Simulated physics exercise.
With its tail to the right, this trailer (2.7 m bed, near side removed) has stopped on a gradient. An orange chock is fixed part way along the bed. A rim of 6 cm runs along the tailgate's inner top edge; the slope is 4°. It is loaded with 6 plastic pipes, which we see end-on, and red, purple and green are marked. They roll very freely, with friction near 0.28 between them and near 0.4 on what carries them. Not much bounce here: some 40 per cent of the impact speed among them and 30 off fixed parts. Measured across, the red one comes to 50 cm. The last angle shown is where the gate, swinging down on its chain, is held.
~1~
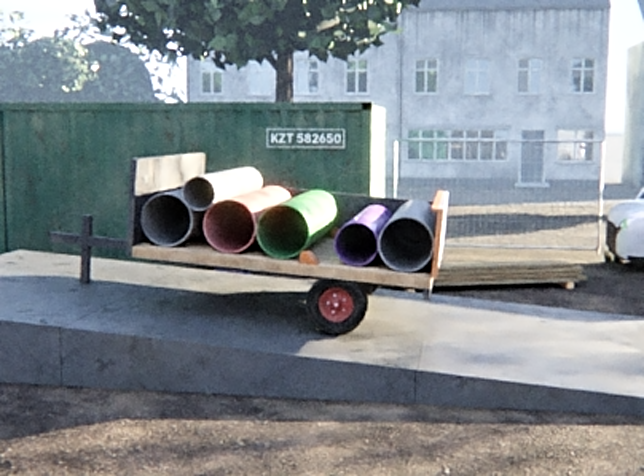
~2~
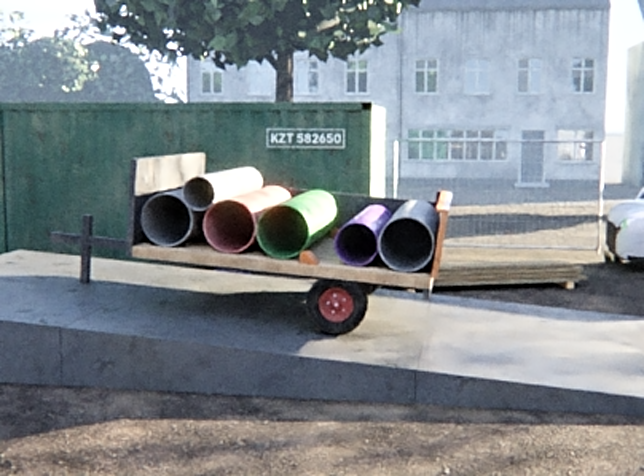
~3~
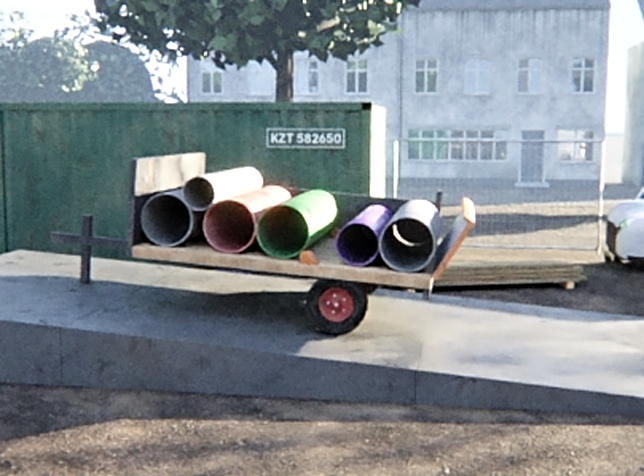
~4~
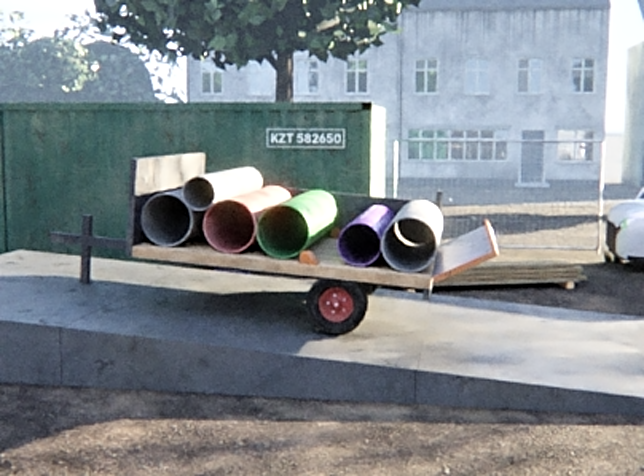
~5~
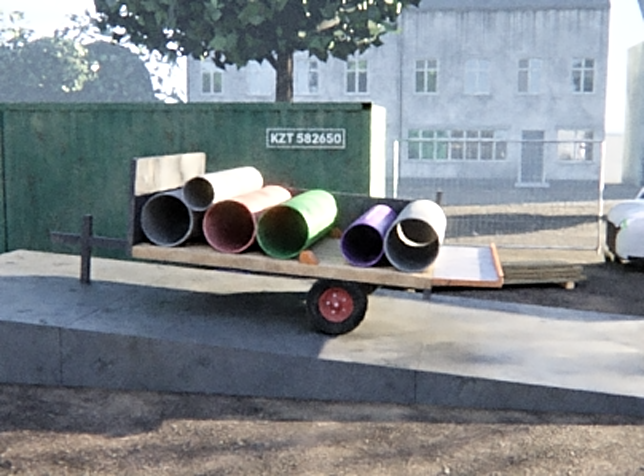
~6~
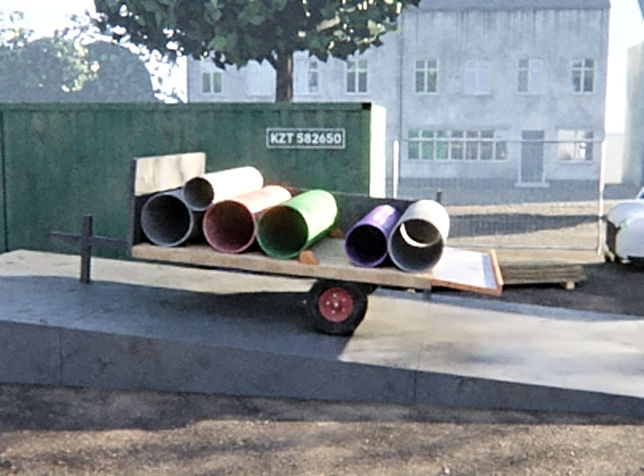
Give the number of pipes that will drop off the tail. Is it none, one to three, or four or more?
It is one to three.
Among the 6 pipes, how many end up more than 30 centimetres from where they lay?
The tally comes to 2.
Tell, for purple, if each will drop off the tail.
Purple escapes.
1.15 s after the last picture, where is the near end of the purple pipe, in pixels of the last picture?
I'd point to somewhere near (420, 251).
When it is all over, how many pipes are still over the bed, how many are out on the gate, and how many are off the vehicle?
Final counts, in the order asked: 4, 0, 2.
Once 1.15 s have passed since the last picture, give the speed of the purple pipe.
Speed: Approx. 0.6 m/s.
Then, 1.1 s past the sixth picture, red is on the bed, 190 cm short of the hinge; purple is on the bed, 15 cm short of the hinge, rolling right; green is on the bed, 140 cm short of the hinge; 0 gone off the back.
Then, 2.6 s past the sixth picture, purple is dropping off the gate; as before, red, green; 2 gone off the back.
Finally (4.8 s after the last picture), red is on the bed, 190 cm short of the hinge; purple is out on the ground; green is on the bed, 140 cm short of the hinge; 2 gone off the back.
